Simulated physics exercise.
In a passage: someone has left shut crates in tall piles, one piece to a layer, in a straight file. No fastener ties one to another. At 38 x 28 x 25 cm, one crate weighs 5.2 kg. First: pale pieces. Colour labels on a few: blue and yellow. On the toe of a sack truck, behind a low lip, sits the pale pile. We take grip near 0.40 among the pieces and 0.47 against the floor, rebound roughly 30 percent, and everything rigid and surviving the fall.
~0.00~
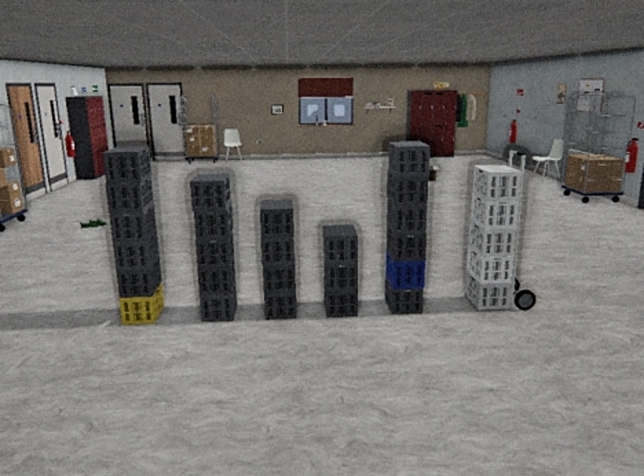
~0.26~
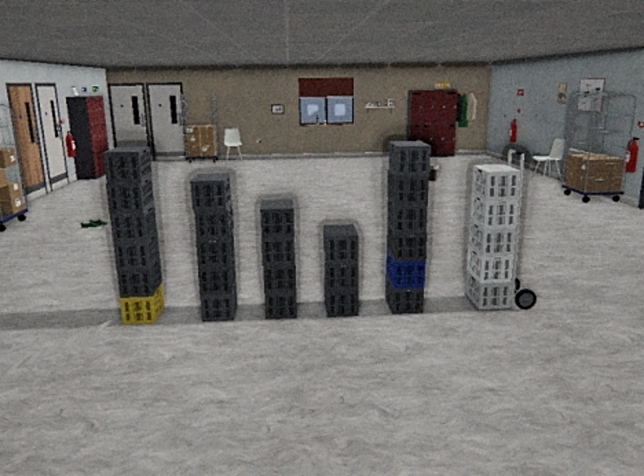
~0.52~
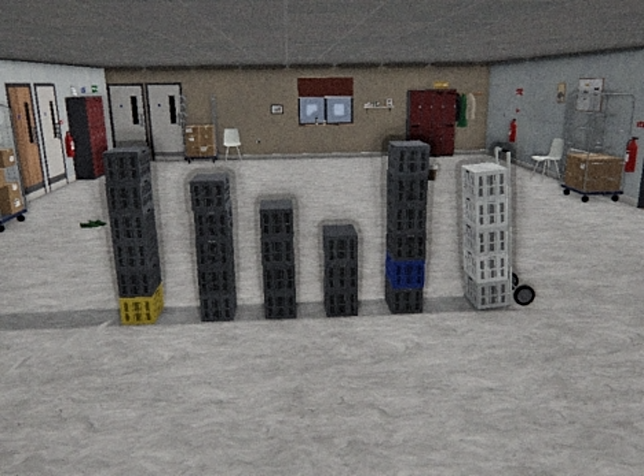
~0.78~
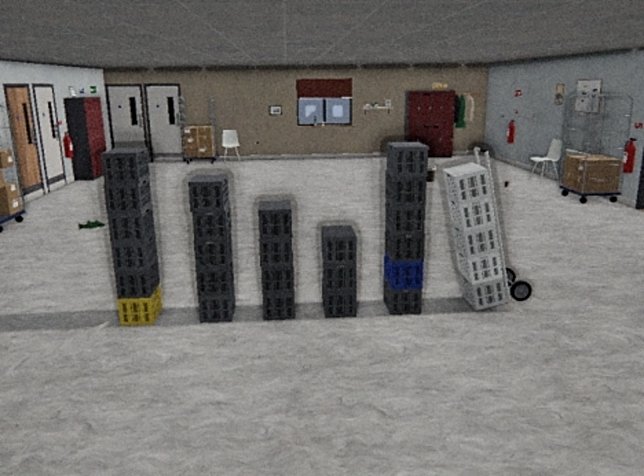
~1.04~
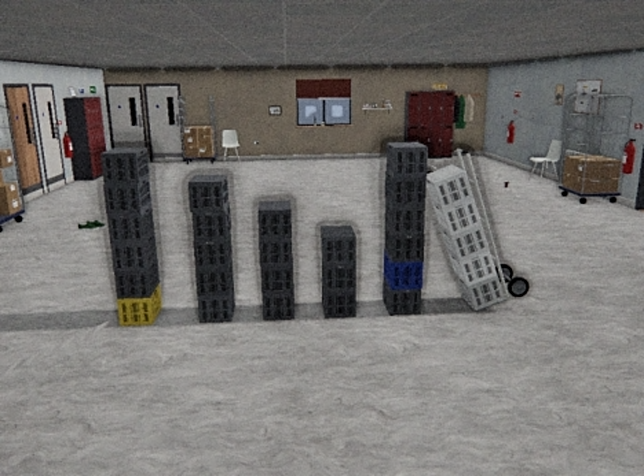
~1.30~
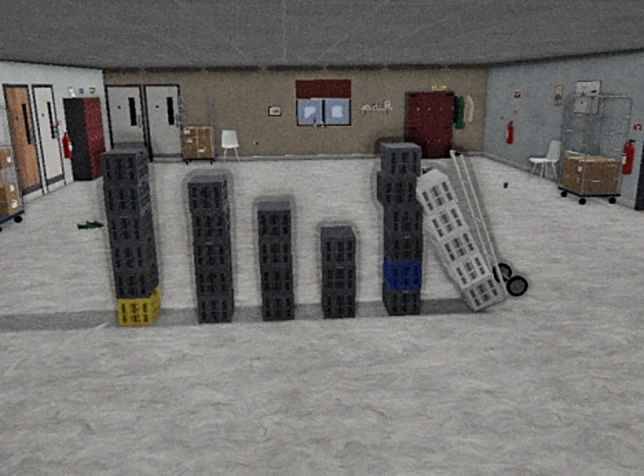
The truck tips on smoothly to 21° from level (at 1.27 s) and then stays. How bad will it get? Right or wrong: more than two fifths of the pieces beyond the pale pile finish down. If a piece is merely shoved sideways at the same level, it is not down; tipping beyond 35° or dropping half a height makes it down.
Right, more than two fifths.
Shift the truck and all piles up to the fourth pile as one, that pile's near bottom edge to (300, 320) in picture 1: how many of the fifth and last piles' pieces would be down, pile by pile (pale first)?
Counts down: Fifth 5; last 6.
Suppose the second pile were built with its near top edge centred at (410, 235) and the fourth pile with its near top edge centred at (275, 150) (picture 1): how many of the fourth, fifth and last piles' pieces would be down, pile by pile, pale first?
Pile by pile that makes fourth 0, fifth 0, last 0.
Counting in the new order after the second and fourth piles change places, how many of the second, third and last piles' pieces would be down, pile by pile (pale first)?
Down per pile: Second 4, third 1, last 6.
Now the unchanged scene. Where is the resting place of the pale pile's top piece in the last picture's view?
(353, 251).
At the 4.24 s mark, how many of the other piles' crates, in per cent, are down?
90 %.
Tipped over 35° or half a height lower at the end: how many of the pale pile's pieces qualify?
5 of them.
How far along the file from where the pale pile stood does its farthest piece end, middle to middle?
Something like 120 cm along the file.
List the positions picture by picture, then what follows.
In the first picture (places mark the middle of the side facing us), truck frame (521, 187) 0° forward; blue crate (409, 275); yellow crate (137, 311); the rest undisturbed.
Truck frame (520, 186) 1° forward; blue crate (410, 275), in the second picture.
Truck frame (509, 184) 5° forward, top of the pale pile leaning 5°; blue crate (409, 275); the rest undisturbed, in the third picture.
Truck frame (491, 183) 12° forward, top of the pale pile leaning 12°; blue crate (408, 276); the rest undisturbed, in the fourth picture.
Truck frame (476, 184) 19° forward, top of the pale pile leaning 21°; blue crate (407, 276); the rest undisturbed, in the fifth picture.
Truck frame (470, 185) 21° forward, top of the pale pile leaning 26°; blue crate (406, 276); yellow crate (134, 313); 2 disturbed, none down, in the sixth picture.
After 2.30 s, 5 of the pale pile down; none of the 24 other crates down, 7 disturbed; blue crate leaning 28°.
After 3.18 s, 5 of the pale pile down; 7 of the 24 other crates down; blue crate leaning 42°, 9 cm lower.
After 4.24 s, 5 of the pale pile down; 21 of the 24 other crates down; yellow crate leaning 49°; blue crate leaning 42°, 9 cm lower.
At rest (5.7 s), 5 of the pale pile down; 21 of the 24 other crates down; yellow crate leaning 49°; blue crate leaning 42°, 9 cm lower. That is 88 per cent. As the last picture would show them, middles, yellow crate near (122, 298), blue crate near (359, 281).
